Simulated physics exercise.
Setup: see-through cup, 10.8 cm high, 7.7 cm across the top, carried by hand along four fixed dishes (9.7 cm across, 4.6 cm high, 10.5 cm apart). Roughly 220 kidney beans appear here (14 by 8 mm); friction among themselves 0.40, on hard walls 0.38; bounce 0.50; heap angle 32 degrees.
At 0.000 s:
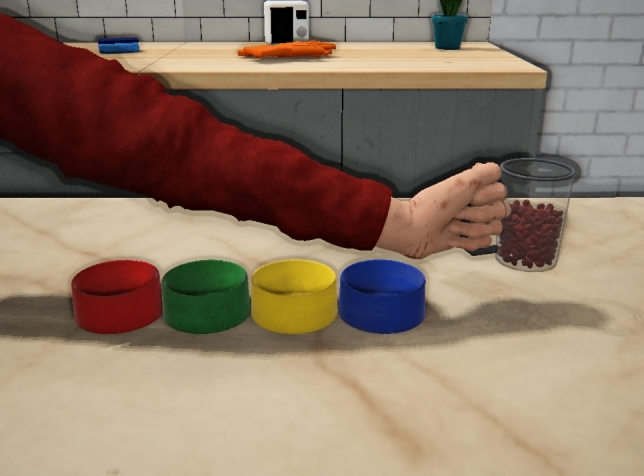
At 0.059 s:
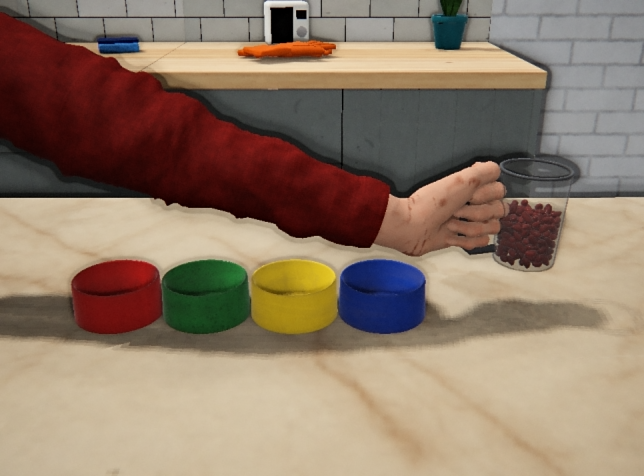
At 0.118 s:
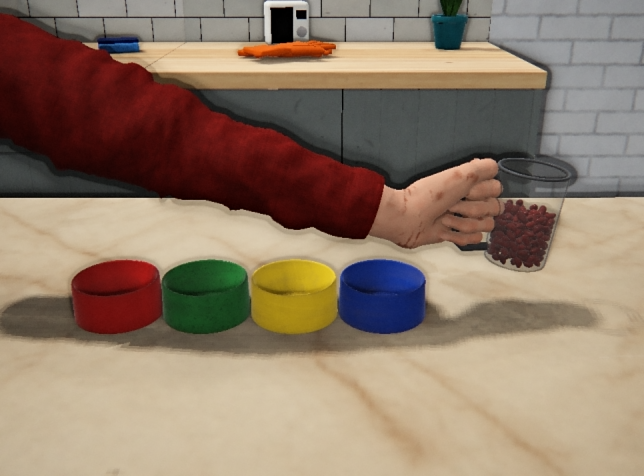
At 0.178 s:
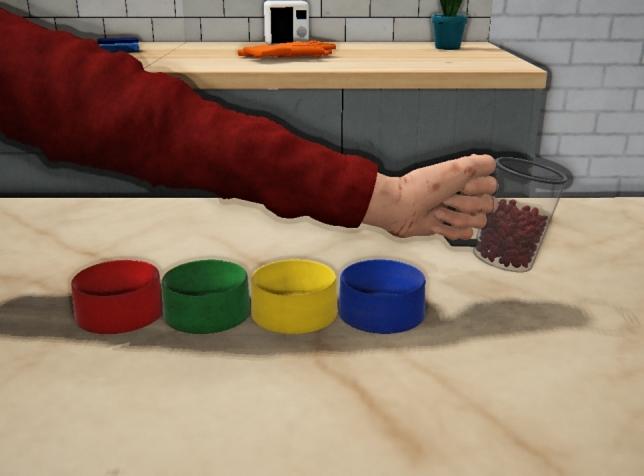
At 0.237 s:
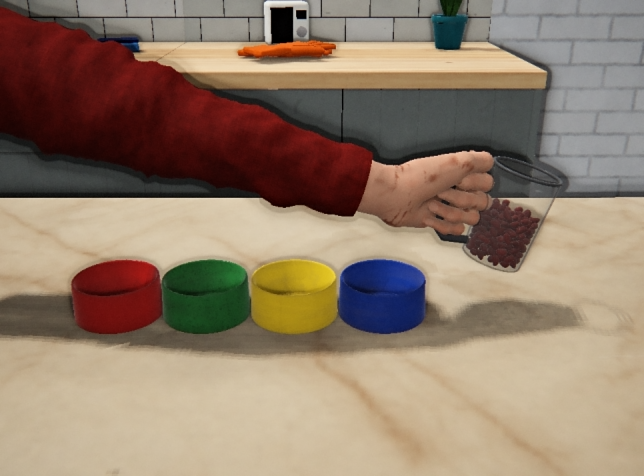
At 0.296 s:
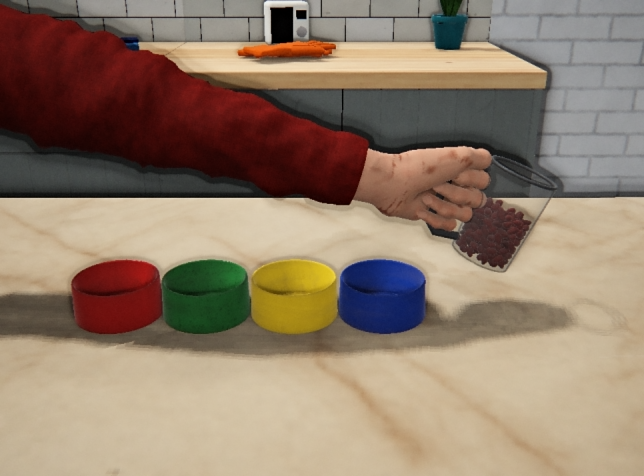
In a kitchen, a red-sleeved arm held a clear cup of dark red beans right of four colored dishes, then drew it slightly left while tilting its top to the right.
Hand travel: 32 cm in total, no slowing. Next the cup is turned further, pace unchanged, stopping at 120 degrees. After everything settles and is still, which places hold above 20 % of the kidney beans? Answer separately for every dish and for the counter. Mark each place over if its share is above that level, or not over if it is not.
Red dish: Not over, blue dish: Over, green dish: Not over, yellow dish: Not over, counter: Not over.
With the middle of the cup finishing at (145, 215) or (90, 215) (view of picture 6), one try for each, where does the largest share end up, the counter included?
The largest share ends at blue first and at blue second.
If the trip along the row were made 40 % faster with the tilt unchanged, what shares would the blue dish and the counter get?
Blue: 20; counter: 10.
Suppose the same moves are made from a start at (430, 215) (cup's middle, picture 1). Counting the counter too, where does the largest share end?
I'd say yellow collects the most.
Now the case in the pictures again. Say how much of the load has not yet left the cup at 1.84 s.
0 %.
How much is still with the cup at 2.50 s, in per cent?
Some 0 %.
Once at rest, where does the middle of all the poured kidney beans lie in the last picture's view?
Close to pixel (384, 296).
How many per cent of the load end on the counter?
Estimate: Around 5 %.
Then, at 1.22 s, tilt 106 degrees; cup holds 95 %.
After 1.84 s, tilt 120 degrees; cup holds 0 %, blue 95 %.
After 2.50 s, tilt 120 degrees; cup holds 0 %, blue 95 %.
At rest (2.8 s), red 0 %, blue 95 %, green 0 %, yellow 0 %, counter 5 %.
